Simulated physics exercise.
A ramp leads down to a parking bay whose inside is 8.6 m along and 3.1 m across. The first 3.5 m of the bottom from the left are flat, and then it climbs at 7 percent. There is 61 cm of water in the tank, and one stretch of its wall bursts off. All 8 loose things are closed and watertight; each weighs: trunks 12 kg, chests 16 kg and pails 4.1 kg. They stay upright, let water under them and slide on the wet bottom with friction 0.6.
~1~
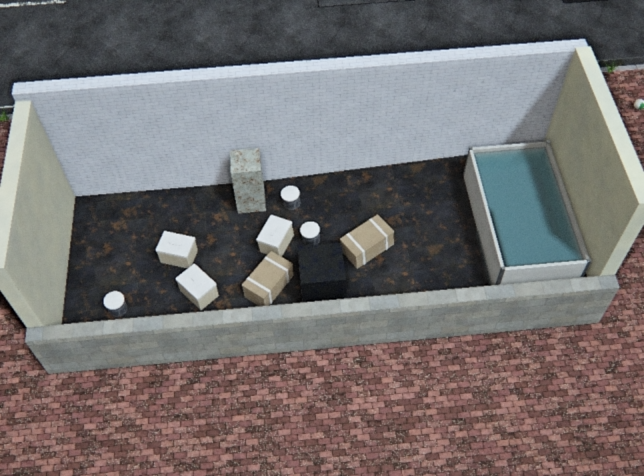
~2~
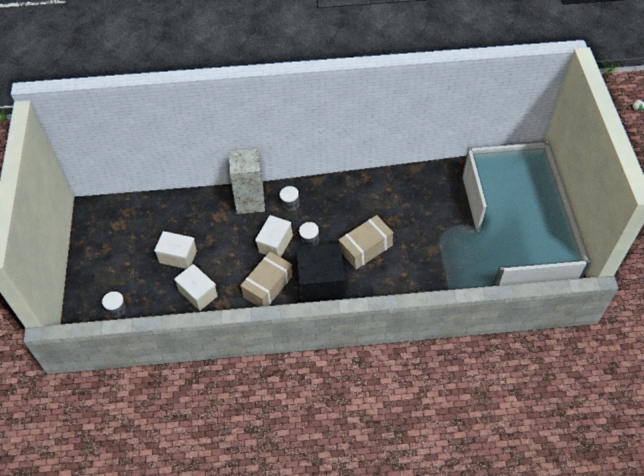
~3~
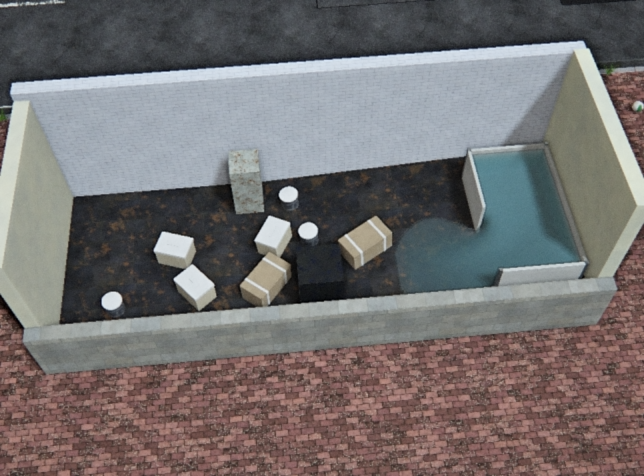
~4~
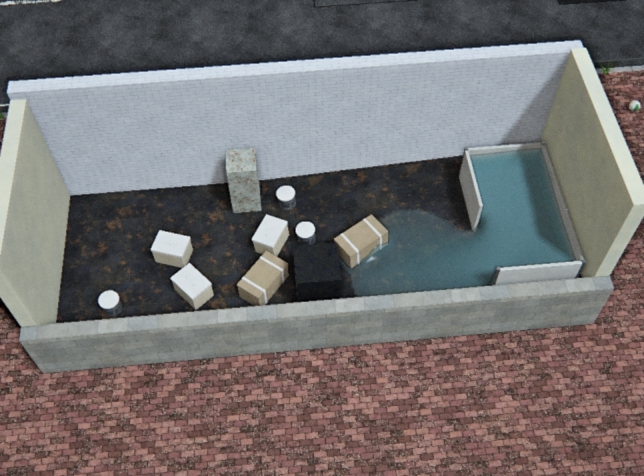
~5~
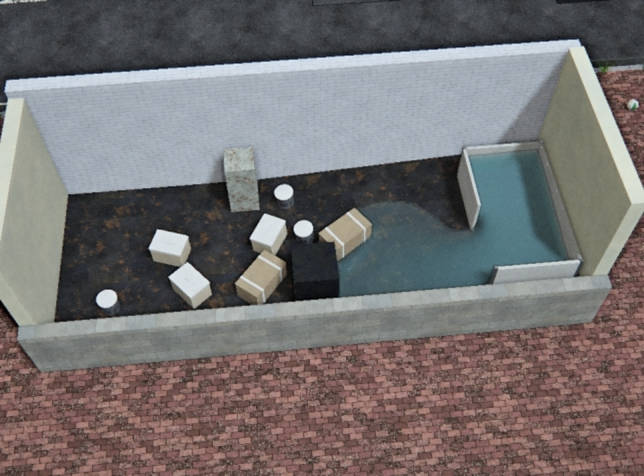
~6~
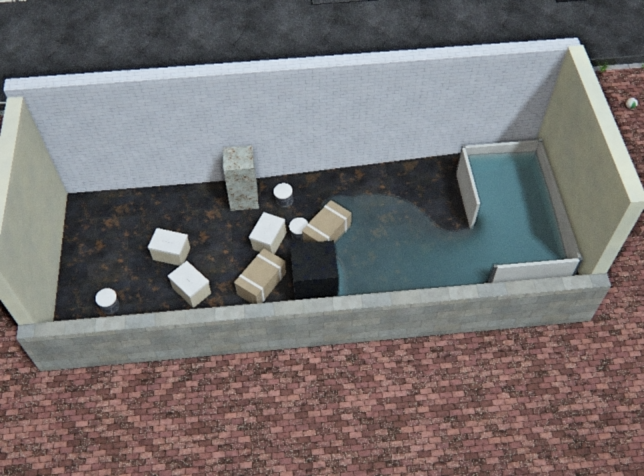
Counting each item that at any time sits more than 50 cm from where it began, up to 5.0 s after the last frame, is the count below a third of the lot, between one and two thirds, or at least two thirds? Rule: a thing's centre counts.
The count is at least two thirds.
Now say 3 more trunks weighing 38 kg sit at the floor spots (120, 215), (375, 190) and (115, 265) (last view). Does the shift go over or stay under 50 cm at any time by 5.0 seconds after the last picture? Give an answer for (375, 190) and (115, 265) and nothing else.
Order as asked - not reached, not reached.
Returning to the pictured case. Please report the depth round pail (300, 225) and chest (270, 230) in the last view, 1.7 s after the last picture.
Depths: Near 8 cm, then near 4 cm.
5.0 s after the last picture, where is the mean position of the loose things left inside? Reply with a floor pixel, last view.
Somewhere near (146, 249).
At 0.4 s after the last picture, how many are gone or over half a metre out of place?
By my tally, 1.
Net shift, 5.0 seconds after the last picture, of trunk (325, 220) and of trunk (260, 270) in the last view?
Answer, in order asked: 250 cm, 200 cm.
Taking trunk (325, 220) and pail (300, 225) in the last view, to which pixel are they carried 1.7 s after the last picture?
Approx. (266, 200); approx. (160, 211).
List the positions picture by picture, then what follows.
In the first picture, a trunk at (369, 235), on the bottom; a pail at (311, 229), on the bottom; 3.1 m2 under water; 0 of 8 have shifted.
In the second picture, a trunk at (368, 236), on the bottom; a pail at (310, 230) rests on the ground; water covers 4.1 m2; 0 of 8 have shifted.
In the third picture, a trunk at (367, 236) rests on the ground; a pail at (309, 230) rests on the ground; water covers 5.4 m2; 0 of 8 have shifted.
In the fourth picture, a trunk at (363, 235), on the bottom; a pail at (306, 229) rests on the ground; water covers 6.6 m2; 0 of 8 have shifted.
In the fifth picture, a trunk at (346, 229), on the bottom, 29 cm from its start; a pail at (305, 228) rests on the ground; 7.6 m2 under water; 1 of 8 have shifted.
In the sixth picture, a trunk at (327, 222), on the bottom, 62 cm from its start; a pail at (300, 225) rests on the ground, 7 cm from its start; water covers 8.5 m2; 2 of 8 have shifted.
Then, 0.4 s after the last picture 1 of 8 are over 50 cm from their spots; 0 afloat.
Then, 1.7 s after the last picture 7 of 8 are over 50 cm from their spots; 3 afloat.
Then, 3.2 s after the last picture 8 of 8 are over 50 cm from their spots; 7 afloat.
Then, 5.0 s after the last picture 8 of 8 are over 50 cm from their spots, and 8 have been at some point; 8 afloat.
